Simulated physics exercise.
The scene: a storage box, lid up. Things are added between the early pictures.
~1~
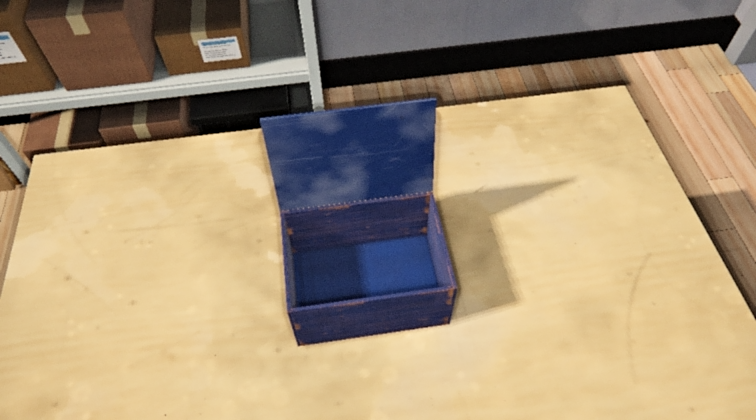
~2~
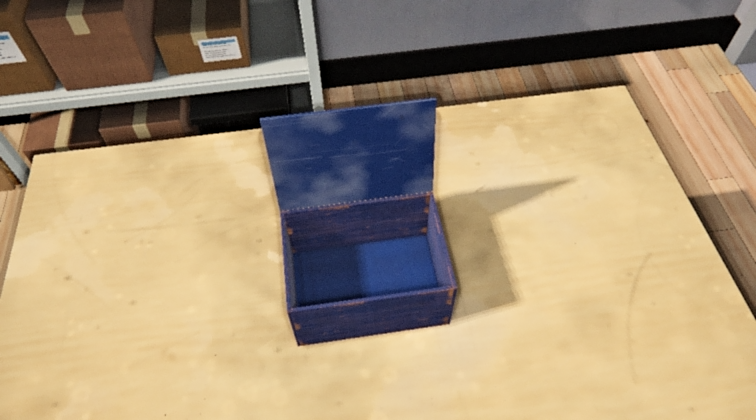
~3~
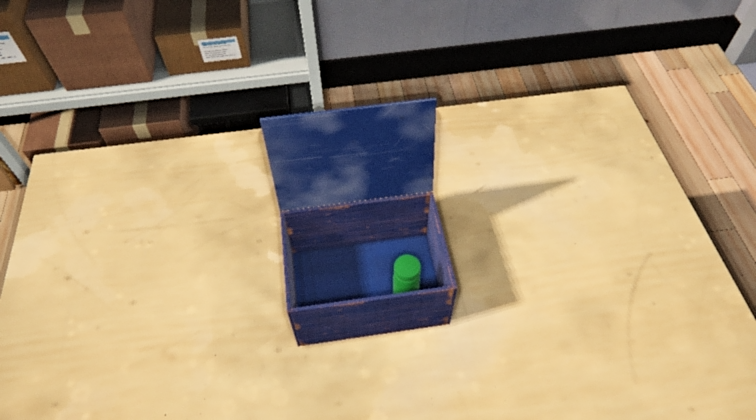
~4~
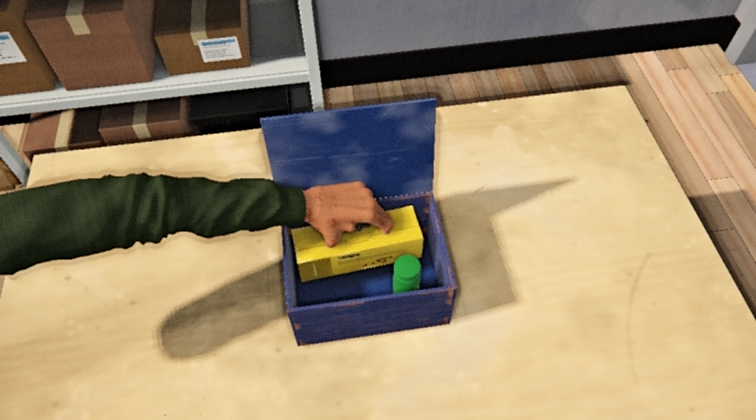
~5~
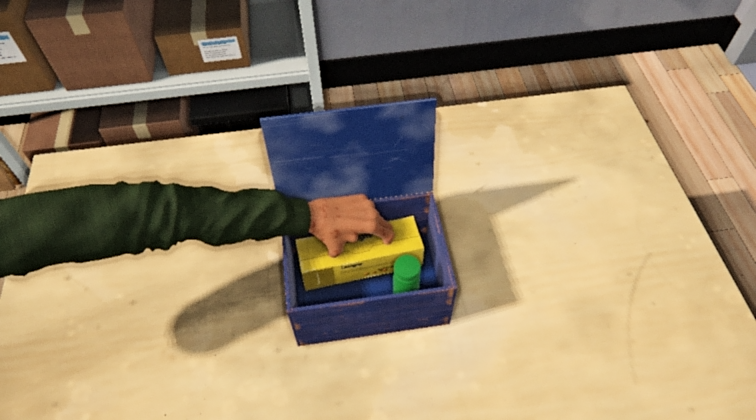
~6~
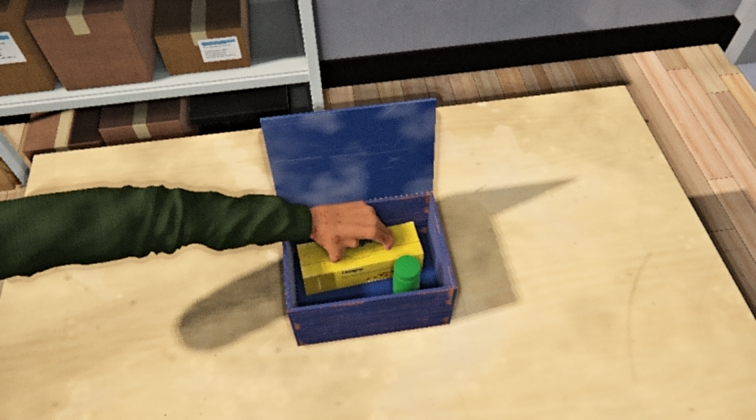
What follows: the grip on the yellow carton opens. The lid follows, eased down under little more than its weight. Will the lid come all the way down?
In the end the lid sits on the rim.
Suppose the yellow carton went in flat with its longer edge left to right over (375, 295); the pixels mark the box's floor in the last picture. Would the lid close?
Then it closes.
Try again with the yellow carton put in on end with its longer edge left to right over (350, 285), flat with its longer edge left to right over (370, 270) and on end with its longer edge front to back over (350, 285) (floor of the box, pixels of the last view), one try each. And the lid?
First try: It is held up; second try: It sits on the rim; third try: It will not close.
Then, 1.30 s after the last picture, lid 78° above the rim.
Then, 1.70 s after the last picture, lid 49° above the rim.
Then, 2.10 s after the last picture, lid 9° above the rim.
At rest, lid shut; both in place. Seen from the same camera at the end, yellow carton near (360, 259).
